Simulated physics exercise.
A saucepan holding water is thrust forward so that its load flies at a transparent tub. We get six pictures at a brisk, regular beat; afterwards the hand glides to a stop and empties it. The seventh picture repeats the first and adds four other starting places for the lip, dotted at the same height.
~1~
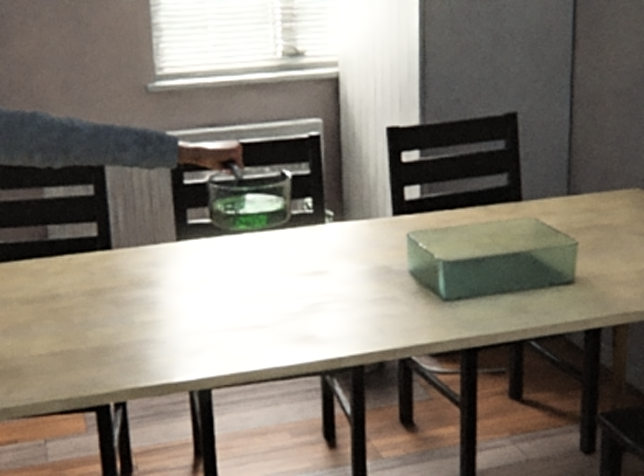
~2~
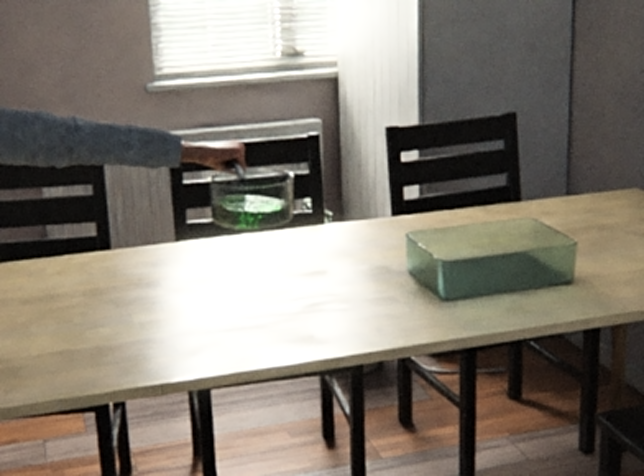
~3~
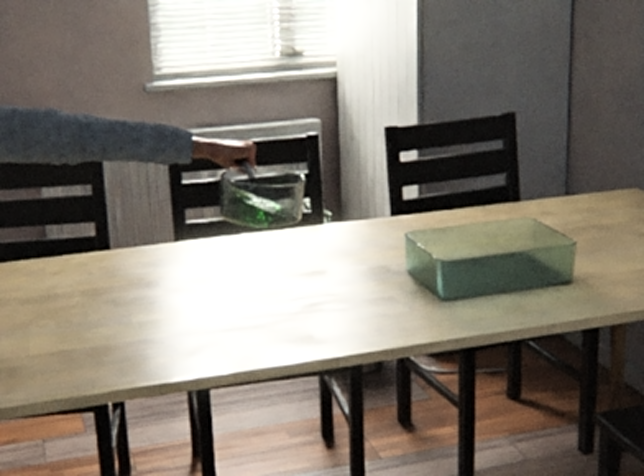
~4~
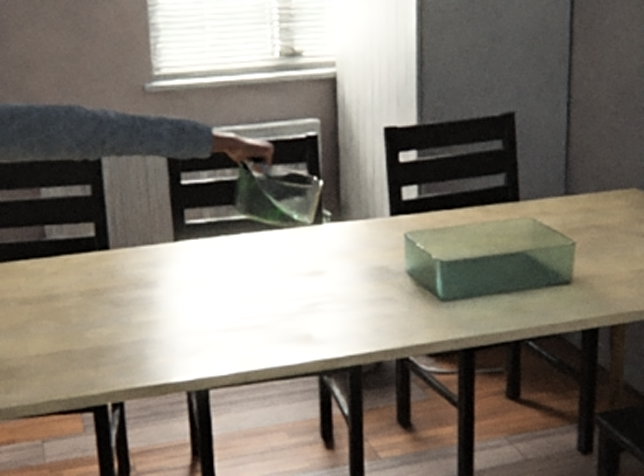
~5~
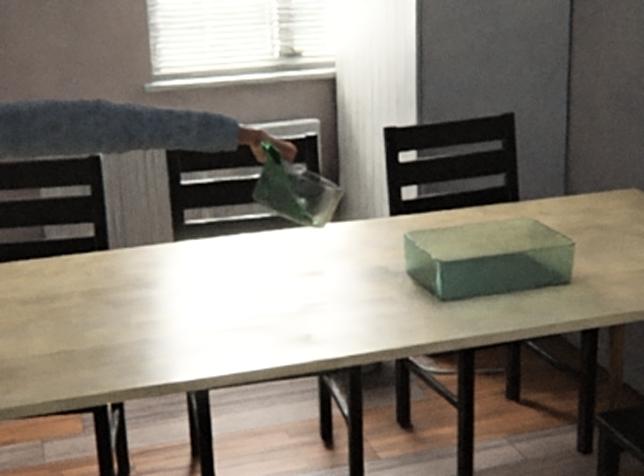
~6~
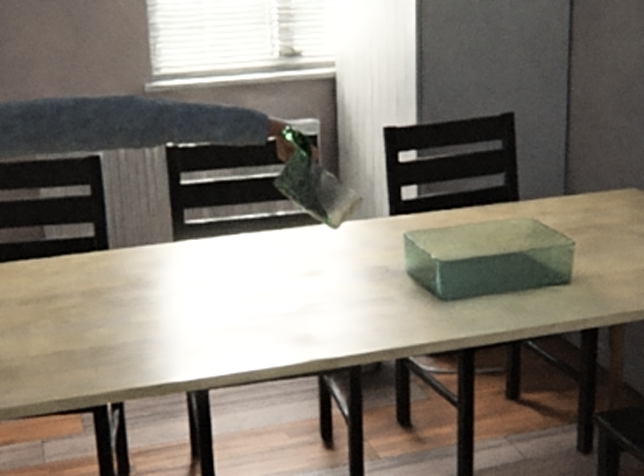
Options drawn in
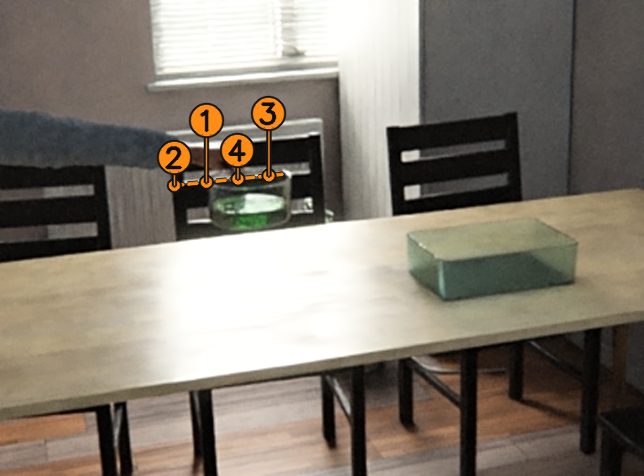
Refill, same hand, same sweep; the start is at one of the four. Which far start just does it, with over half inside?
3.
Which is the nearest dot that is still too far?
The answer is 4.
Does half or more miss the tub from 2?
Yes.
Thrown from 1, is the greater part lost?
Yes.
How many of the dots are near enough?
One.
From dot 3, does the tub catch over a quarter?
Yes, it does.
On the marked copy, 1 at (206, 182); 2 at (174, 185); 3 at (268, 175); 4 at (237, 178).
Choosing 1, about 14 % lands in the tub, 77 % falls short and 9 % goes beside or beyond.
Choosing 2, about 8 % lands in the tub, 87 % falls short and 5 % goes beside or beyond.
Choosing 3, about 64 % lands in the tub, 23 % falls short and 13 % goes beside or beyond.
Choosing 4, about 28 % lands in the tub, 63 % falls short and 9 % goes beside or beyond.
